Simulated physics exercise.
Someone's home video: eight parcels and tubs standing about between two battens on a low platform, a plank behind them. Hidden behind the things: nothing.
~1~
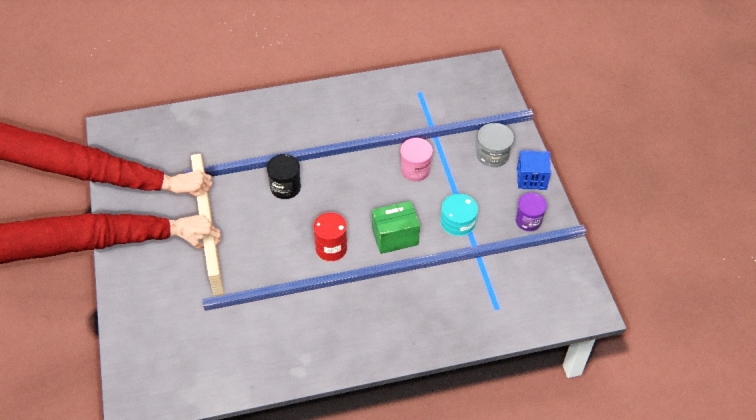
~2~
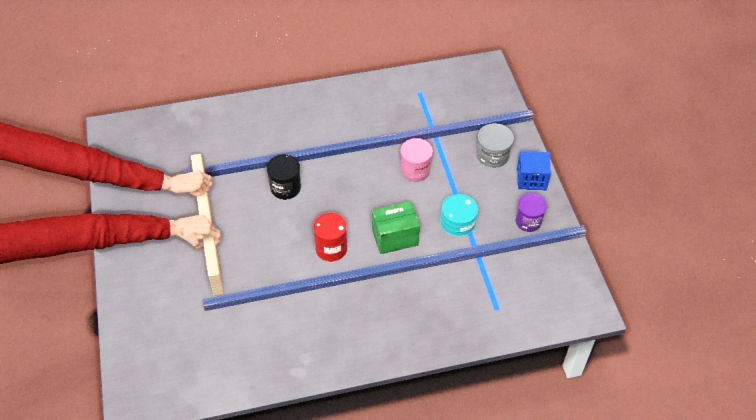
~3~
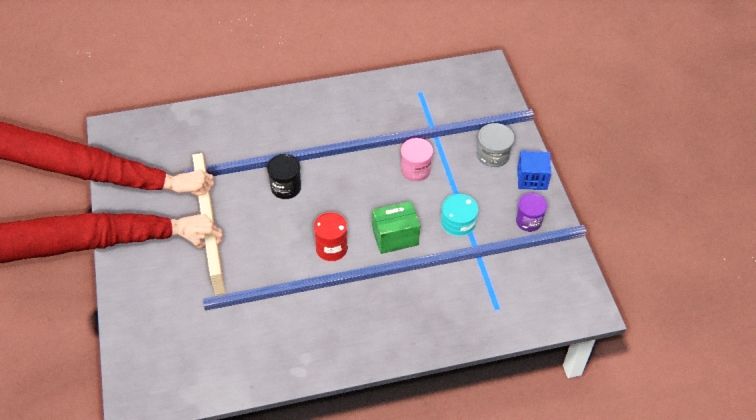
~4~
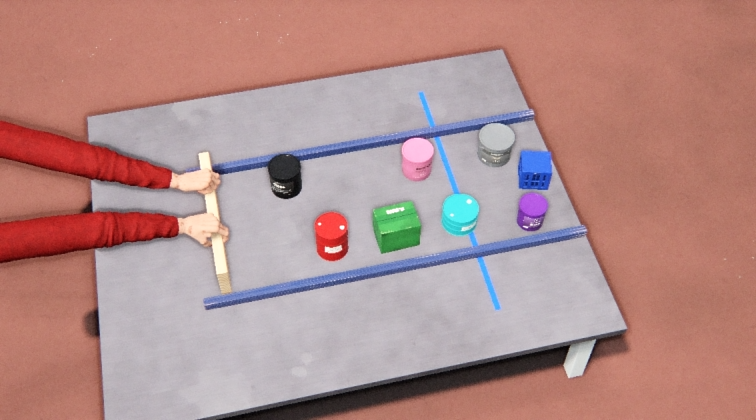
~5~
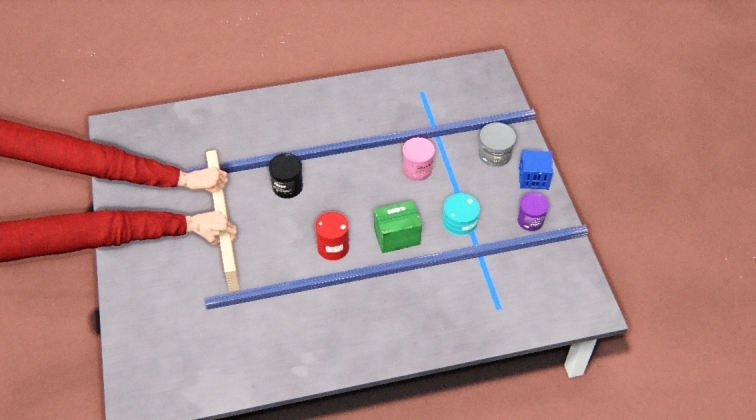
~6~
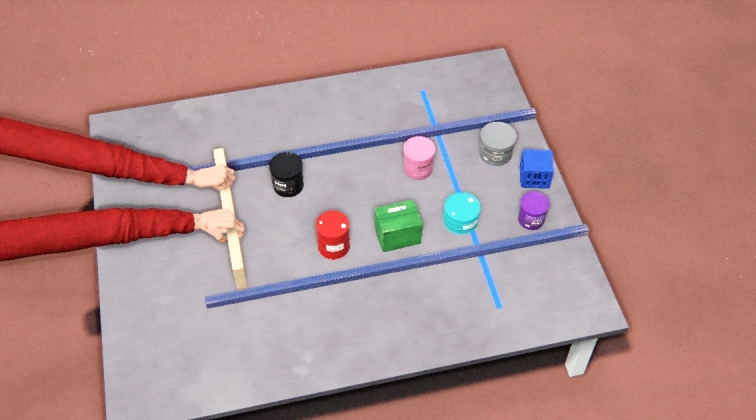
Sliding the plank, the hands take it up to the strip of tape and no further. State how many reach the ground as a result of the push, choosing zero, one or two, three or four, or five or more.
Zero reach the ground.
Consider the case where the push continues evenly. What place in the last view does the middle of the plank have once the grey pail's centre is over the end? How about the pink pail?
I'd say about (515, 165) for the first one and about (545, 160) for the second.
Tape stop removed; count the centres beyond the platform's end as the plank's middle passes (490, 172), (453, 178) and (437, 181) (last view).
Result per place: 2; 0; 0.
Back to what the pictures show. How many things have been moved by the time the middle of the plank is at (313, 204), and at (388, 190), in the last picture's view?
At the first spot 2, then 5.
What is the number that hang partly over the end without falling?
It's 1.
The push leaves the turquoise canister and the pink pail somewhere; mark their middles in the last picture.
Final positions - turquoise canister around (553, 195), pink pail around (485, 162).
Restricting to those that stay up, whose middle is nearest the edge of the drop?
Purple pail - nearest.
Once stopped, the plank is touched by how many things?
The count in contact is 2.
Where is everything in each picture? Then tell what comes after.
The first picture shows blue crate (534, 170); purple pail (531, 213); grey pail (494, 146); plank (208, 224); tape (455, 191).
The second picture shows purple pail (531, 213); red canister (331, 237).
The third picture shows grey pail (495, 146); pink pail (417, 160).
The fourth picture shows blue crate (535, 170); black pail (286, 177).
The fifth picture shows purple pail (533, 212); plank (223, 221).
The sixth picture shows blue crate (536, 169); purple pail (533, 211); grey pail (497, 144); plank (230, 219); tape (458, 190).
A little later, none off yet; blue crate at rest near (536, 169); purple pail at rest near (533, 211); grey pail at rest near (497, 144).
When it is over, the number that fall off is zero.
